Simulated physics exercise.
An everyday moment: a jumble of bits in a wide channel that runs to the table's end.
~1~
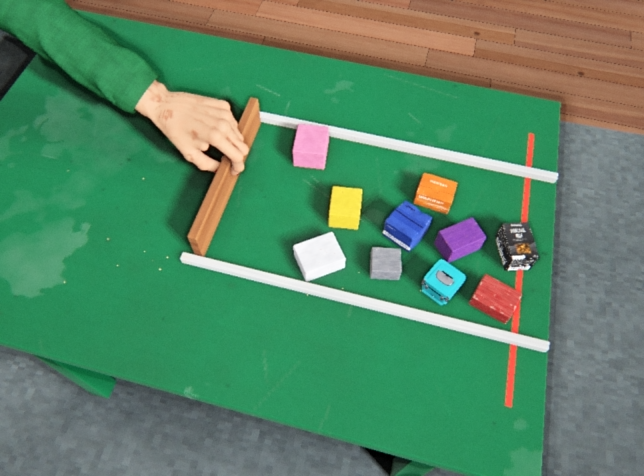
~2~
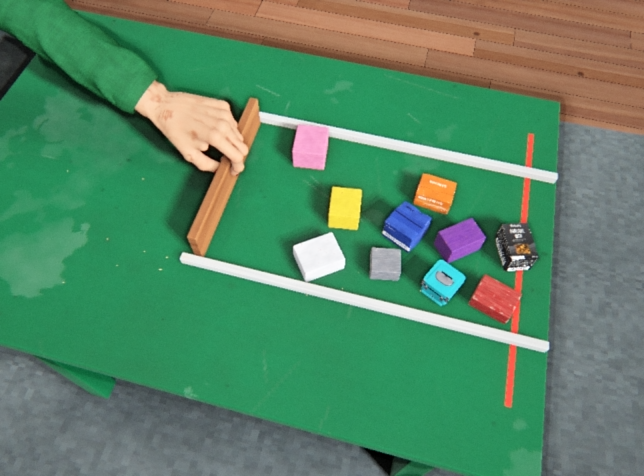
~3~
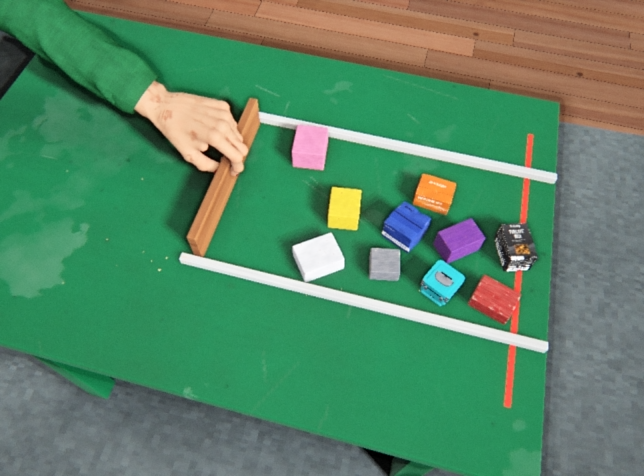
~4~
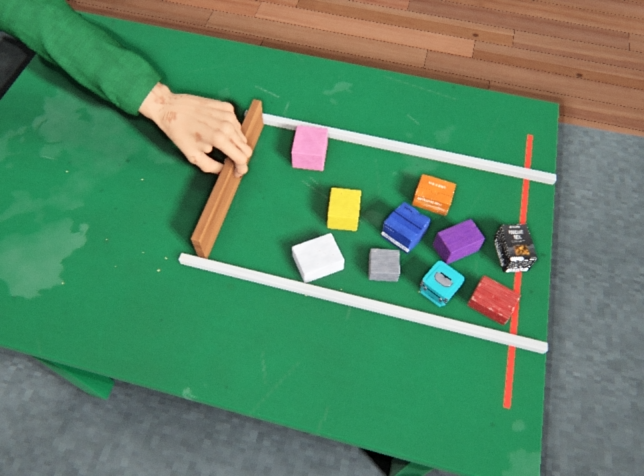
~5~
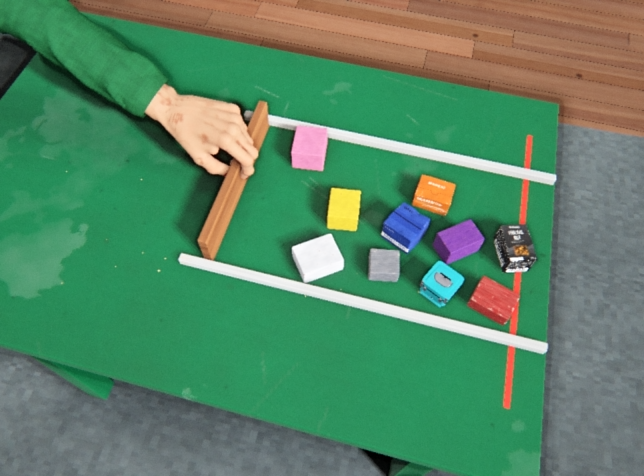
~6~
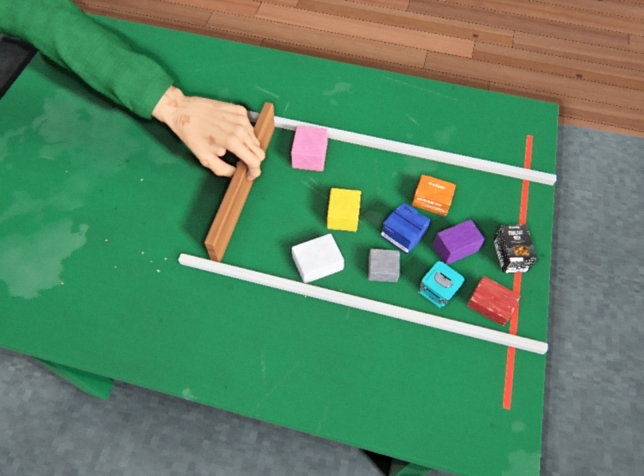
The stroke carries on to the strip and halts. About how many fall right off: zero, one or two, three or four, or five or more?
The number that fall off is five or more.
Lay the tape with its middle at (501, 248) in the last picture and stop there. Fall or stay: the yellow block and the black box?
The yellow block stays on, the black box tumbles off.
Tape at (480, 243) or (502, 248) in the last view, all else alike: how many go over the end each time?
It would be 3 and 5.
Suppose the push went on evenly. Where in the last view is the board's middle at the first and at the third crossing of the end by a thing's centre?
At (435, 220) for the first, at (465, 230) for the third.
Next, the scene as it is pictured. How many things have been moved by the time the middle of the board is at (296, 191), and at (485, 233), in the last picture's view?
First 1, then 10.
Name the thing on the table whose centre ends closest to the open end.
It is the white block.
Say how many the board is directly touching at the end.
The number is 3.
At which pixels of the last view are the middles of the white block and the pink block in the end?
About (545, 319), and the other about (545, 200).
Early on, none off yet; black box at rest near (515, 248); red block at rest near (493, 301); purple block at rest near (458, 242).
A while later, none off yet; black box moving near (525, 249); red block moving near (500, 303); purple block travelled about its own width near (488, 246).
Further along, two off so far; black box in the air near (527, 351); red block on its side near (558, 340); purple block leaning a little near (567, 269).
Finally, the number that fall off is five or more; lost, grey block, blue box, orange box, turquoise case, purple block, red block and black box.
